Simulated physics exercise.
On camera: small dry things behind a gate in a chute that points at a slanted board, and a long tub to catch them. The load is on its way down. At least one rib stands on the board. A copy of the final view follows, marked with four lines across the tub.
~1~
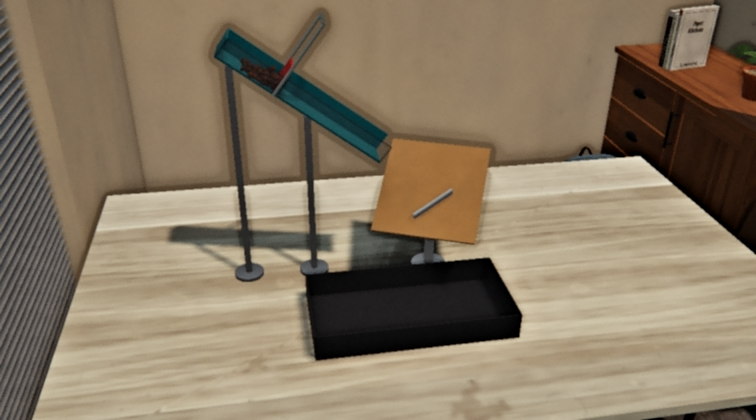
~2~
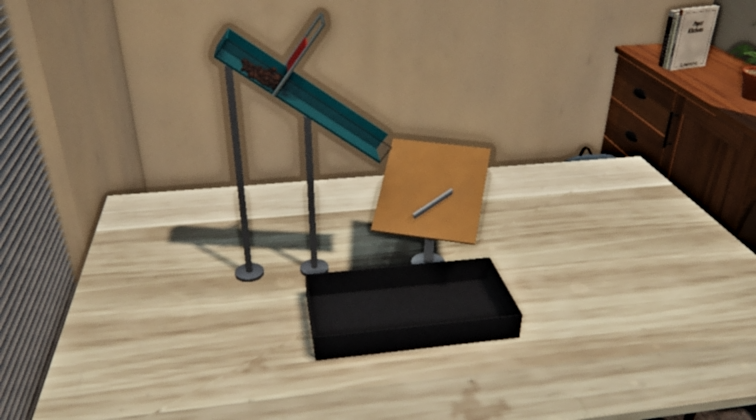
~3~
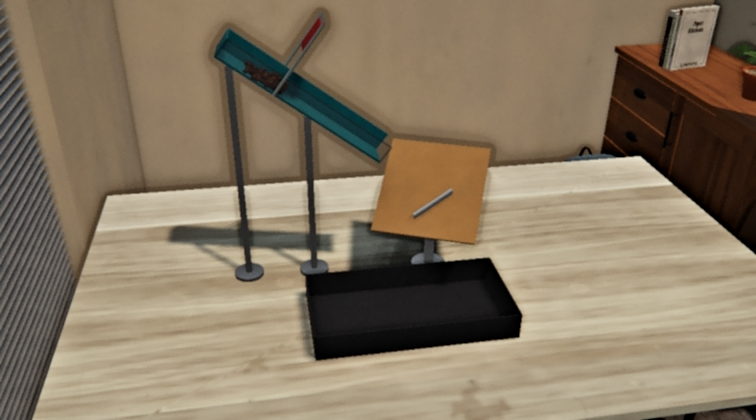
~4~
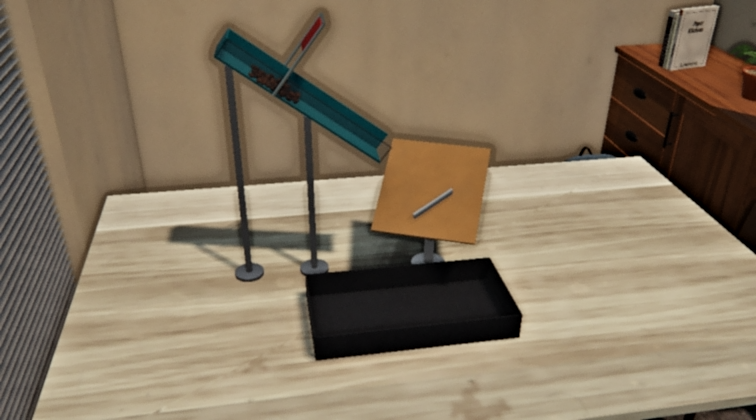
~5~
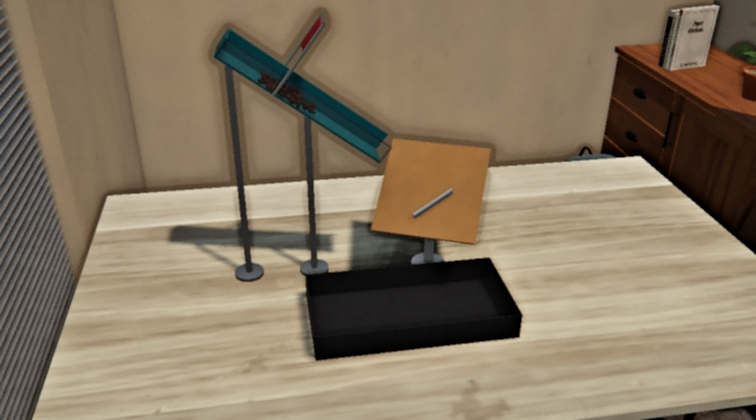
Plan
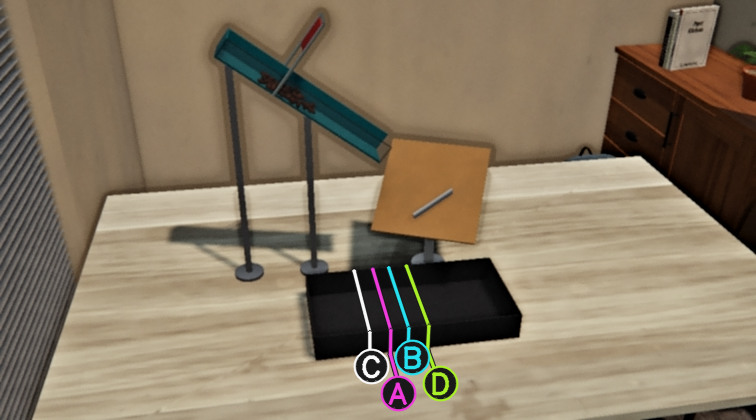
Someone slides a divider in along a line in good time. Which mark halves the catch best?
The answer is line B.
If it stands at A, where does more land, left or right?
Right.
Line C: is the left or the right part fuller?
Right.
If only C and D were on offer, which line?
Line D.
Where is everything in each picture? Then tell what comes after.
Load behind the gate near (263, 78), flat chocolate drops; lip of the chute near (378, 156), sloping fairly steeply, in the first picture.
Middle of the board near (432, 188), tilted fairly steeply; middle of its low edge near (422, 237); of its high edge near (441, 143), in the second picture.
Front corners of the tub near (315, 337) and (522, 315), empty; front of the load near (285, 85), in the third picture.
Middle of the load near (276, 86); its front near (297, 96), close to a quarter of the way to the lip; rib from (452, 189) to (414, 214), in the fourth picture.
Middle of the load near (287, 93); its front near (313, 106), close to a third of the way to the lip, in the fifth picture.
On the marked copy, line A crosses the front rim at (390, 329); line B crosses the front rim at (408, 327); line C crosses the front rim at (369, 331); line D crosses the front rim at (428, 325).
For line A, of what is caught, a small share on the left of the divider, the bulk on the right.
For line B, of what is caught, close to two thirds on the left of the divider, close to a third on the right.
For line C, of what is caught, none at all on the left of the divider, the whole lot on the right.
For line D, of what is caught, the bulk on the left of the divider, a small share on the right.
